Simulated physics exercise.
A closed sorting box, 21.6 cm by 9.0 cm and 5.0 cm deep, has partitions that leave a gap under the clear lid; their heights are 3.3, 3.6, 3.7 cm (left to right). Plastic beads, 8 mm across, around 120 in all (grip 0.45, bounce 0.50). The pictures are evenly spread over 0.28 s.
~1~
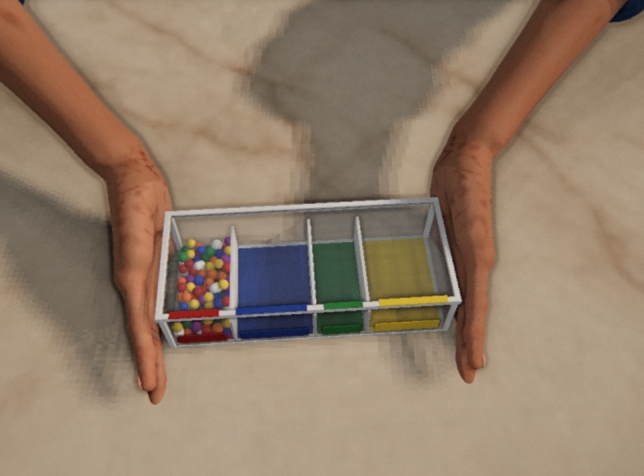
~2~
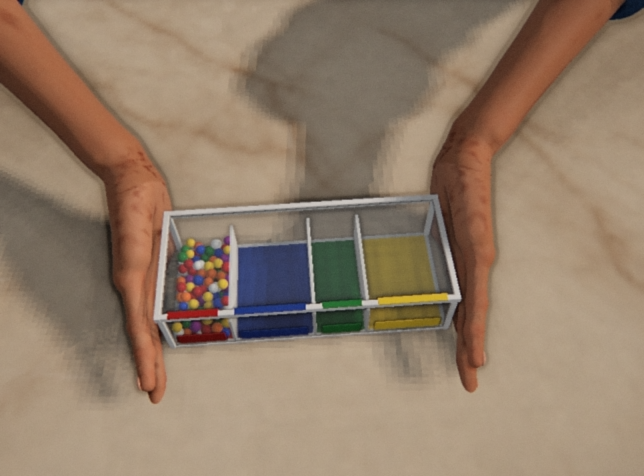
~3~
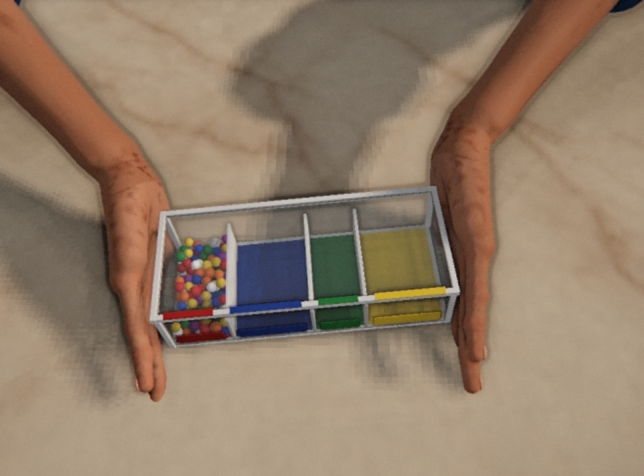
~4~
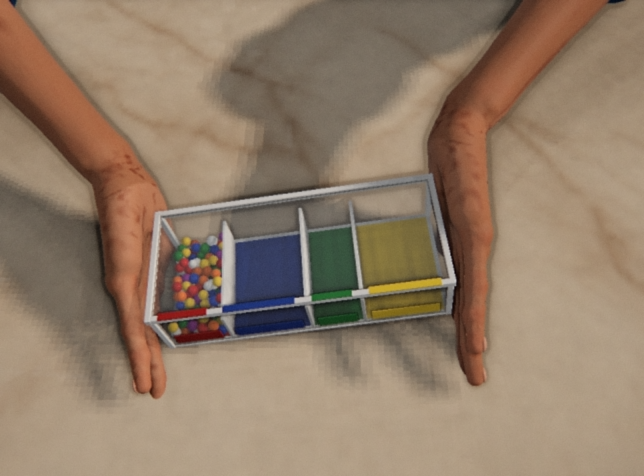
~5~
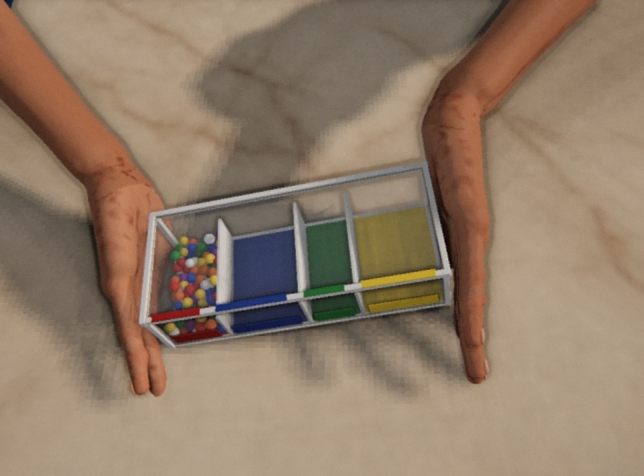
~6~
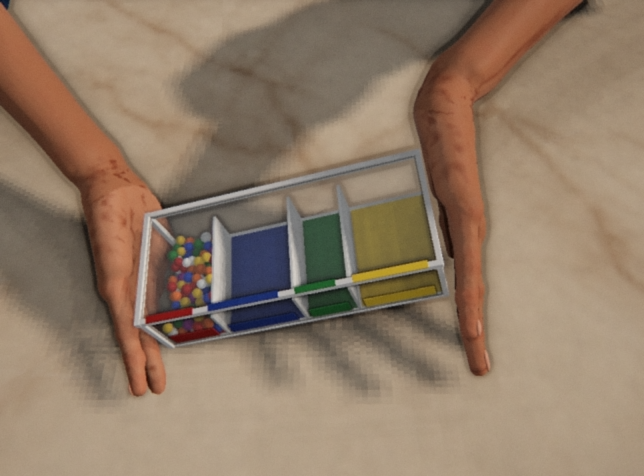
To begin with, two hands hold a clear, closed box nearly level, with multicolored beads in the red section at left and the blue, green and yellow sections empty. The right hand then gradually raises its end, tilting the box modestly down toward the left, while the beads stay in the red section.
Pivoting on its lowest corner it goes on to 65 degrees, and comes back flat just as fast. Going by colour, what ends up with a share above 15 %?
Red over, blue under, green under, yellow under.
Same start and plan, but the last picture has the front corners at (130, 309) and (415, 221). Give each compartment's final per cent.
Red 100, blue 0, green 0, yellow 0.
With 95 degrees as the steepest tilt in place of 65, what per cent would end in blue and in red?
Then: Blue 0; red 100.
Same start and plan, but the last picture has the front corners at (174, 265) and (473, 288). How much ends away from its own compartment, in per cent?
In that case some 0 per cent.
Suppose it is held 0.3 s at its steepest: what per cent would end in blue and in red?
In that case blue 0, red 100.
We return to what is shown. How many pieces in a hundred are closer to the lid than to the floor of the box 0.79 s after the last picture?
About 0 per cent.
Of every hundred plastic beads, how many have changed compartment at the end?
Some 0 per cent.
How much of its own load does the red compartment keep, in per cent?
About 100 per cent.
Then, 0.79 s after the last picture, tilt 64 degrees; red 100 %.
Then, 1.31 s after the last picture, tilt 27 degrees; red 100 %.
Then, 1.89 s after the last picture, tilt 0 degrees; red 100 %.
In the end, red 100 %, blue 0 %, green 0 %, yellow 0 %.
